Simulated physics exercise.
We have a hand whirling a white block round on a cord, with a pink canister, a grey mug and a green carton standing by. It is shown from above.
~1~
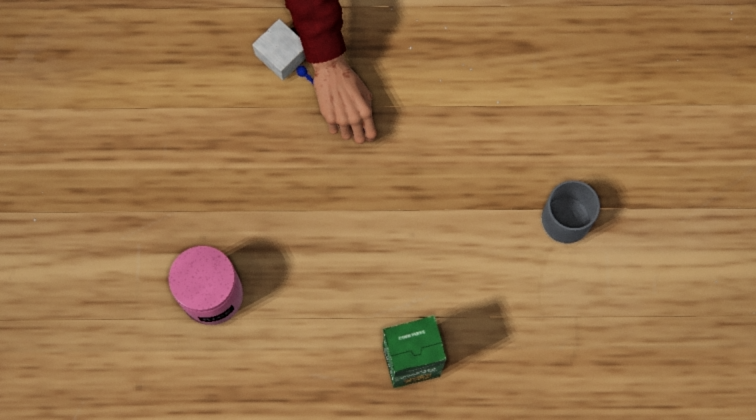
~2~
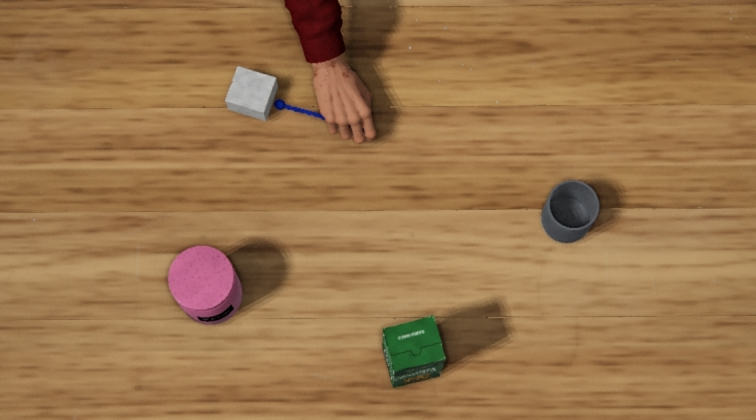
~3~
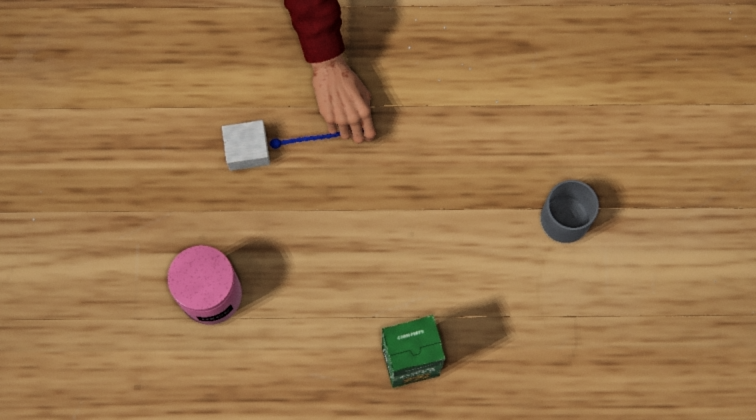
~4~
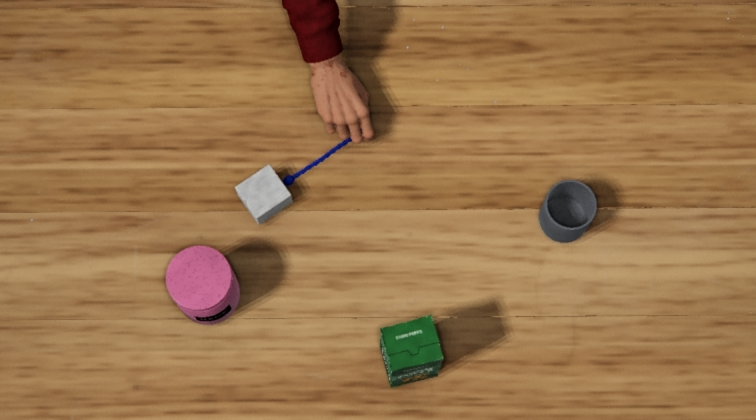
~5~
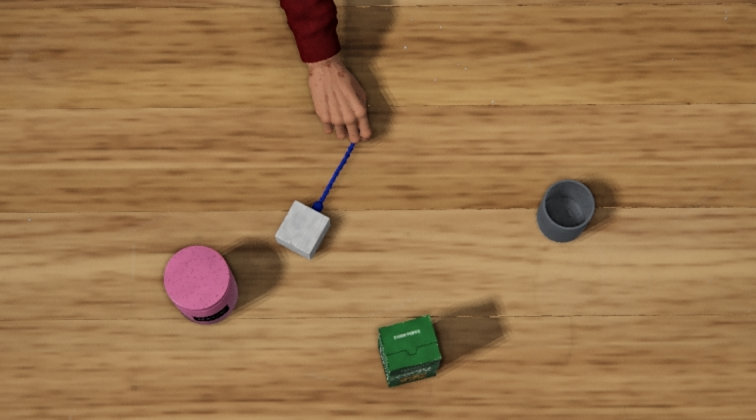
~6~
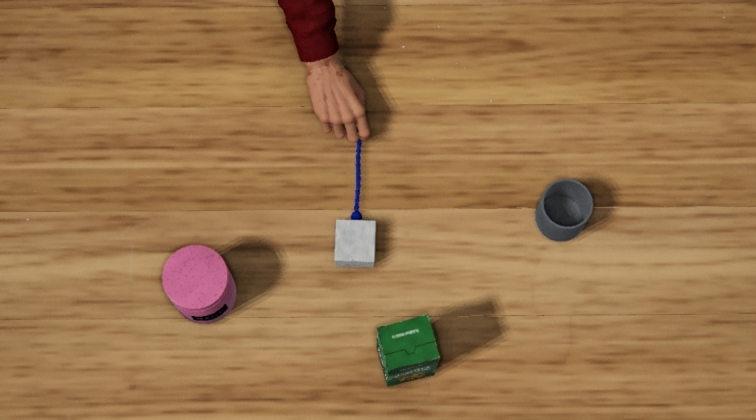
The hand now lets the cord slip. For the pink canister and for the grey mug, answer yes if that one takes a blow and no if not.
Pink canister: No; grey mug: Yes.
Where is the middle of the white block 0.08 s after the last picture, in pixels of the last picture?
Approx. location: (463, 231).
Then, 0.08 s later than the last view, block near (464, 230).
Then, 0.20 s later than the last view, block near (523, 224); grey mug pushed aside.
Finally, block near (524, 225); grey mug pushed aside. The pink canister remains clear and the grey mug takes the knock.
